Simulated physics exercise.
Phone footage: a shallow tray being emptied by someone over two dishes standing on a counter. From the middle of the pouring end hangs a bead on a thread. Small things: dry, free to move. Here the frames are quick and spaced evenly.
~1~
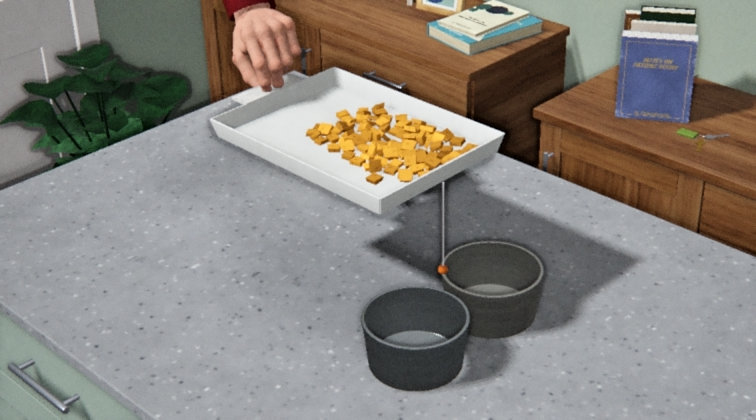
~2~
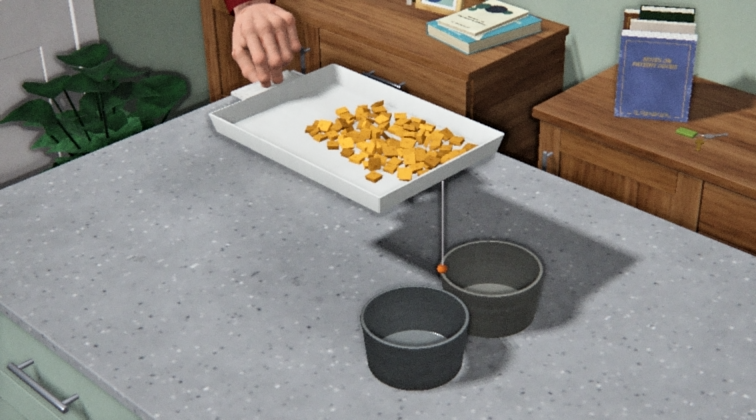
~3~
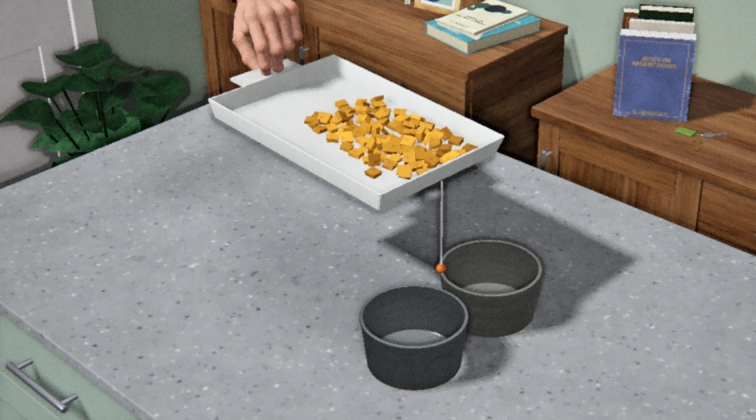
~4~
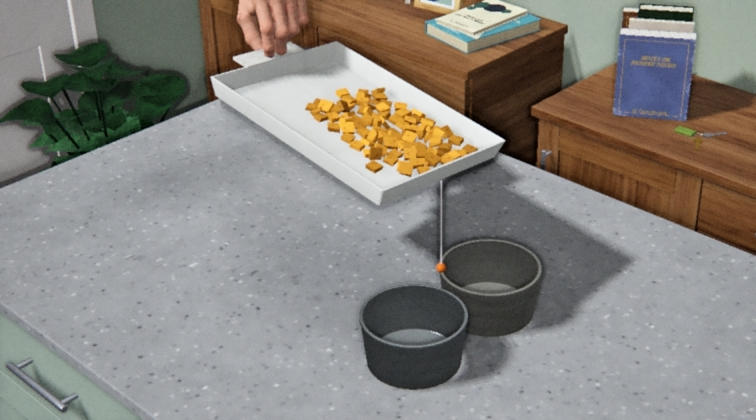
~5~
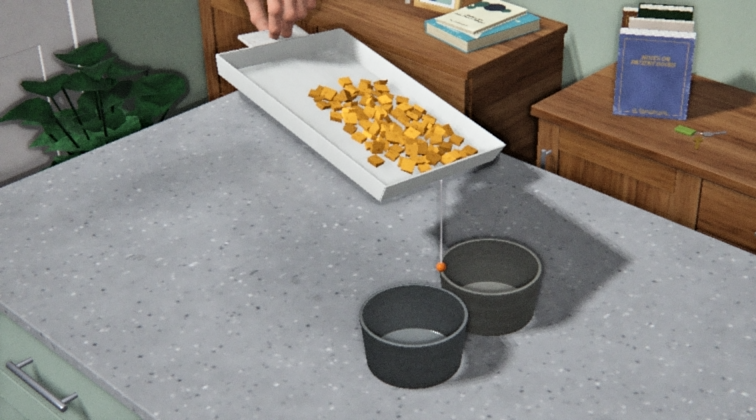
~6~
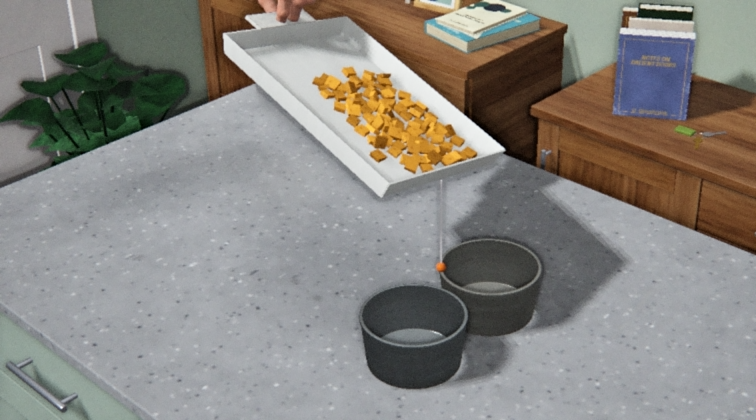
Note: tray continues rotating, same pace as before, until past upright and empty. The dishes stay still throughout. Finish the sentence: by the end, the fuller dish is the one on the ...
... right.
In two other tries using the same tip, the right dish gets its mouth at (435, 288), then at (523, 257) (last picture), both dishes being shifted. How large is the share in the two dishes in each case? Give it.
In order: 0 per cent and 90 per cent.
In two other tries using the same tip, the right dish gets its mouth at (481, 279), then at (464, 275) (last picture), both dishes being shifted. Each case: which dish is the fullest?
Results - the dish on the right side first, the dish on the right side second.
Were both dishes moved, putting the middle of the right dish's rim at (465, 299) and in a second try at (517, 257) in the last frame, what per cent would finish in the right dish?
0 %, then 100 %.
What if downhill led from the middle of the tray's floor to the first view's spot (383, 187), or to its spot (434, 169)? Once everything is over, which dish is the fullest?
Heading one: The dish placed left; heading two: The dish placed right.
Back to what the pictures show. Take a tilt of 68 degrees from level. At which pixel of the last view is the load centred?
(449, 125).
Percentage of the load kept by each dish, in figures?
Per hundred pieces: Left dish roughly 0, right dish roughly 80.
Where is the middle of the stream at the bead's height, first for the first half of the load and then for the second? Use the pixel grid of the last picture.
Near (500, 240) to start, and near (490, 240) afterwards.
Soon after the last picture, tray tipped steeply; all on the tray.
A little later, tray tipped past a quarter turn; about a quarter on the tray; about half in the right dish; a small part outside both; about a quarter in the air.
Later still, tray tipped past a quarter turn; most in the right dish; about a quarter outside both.
At rest, tray tipped past a quarter turn; none in the left dish; most in the right dish; about a quarter outside both.
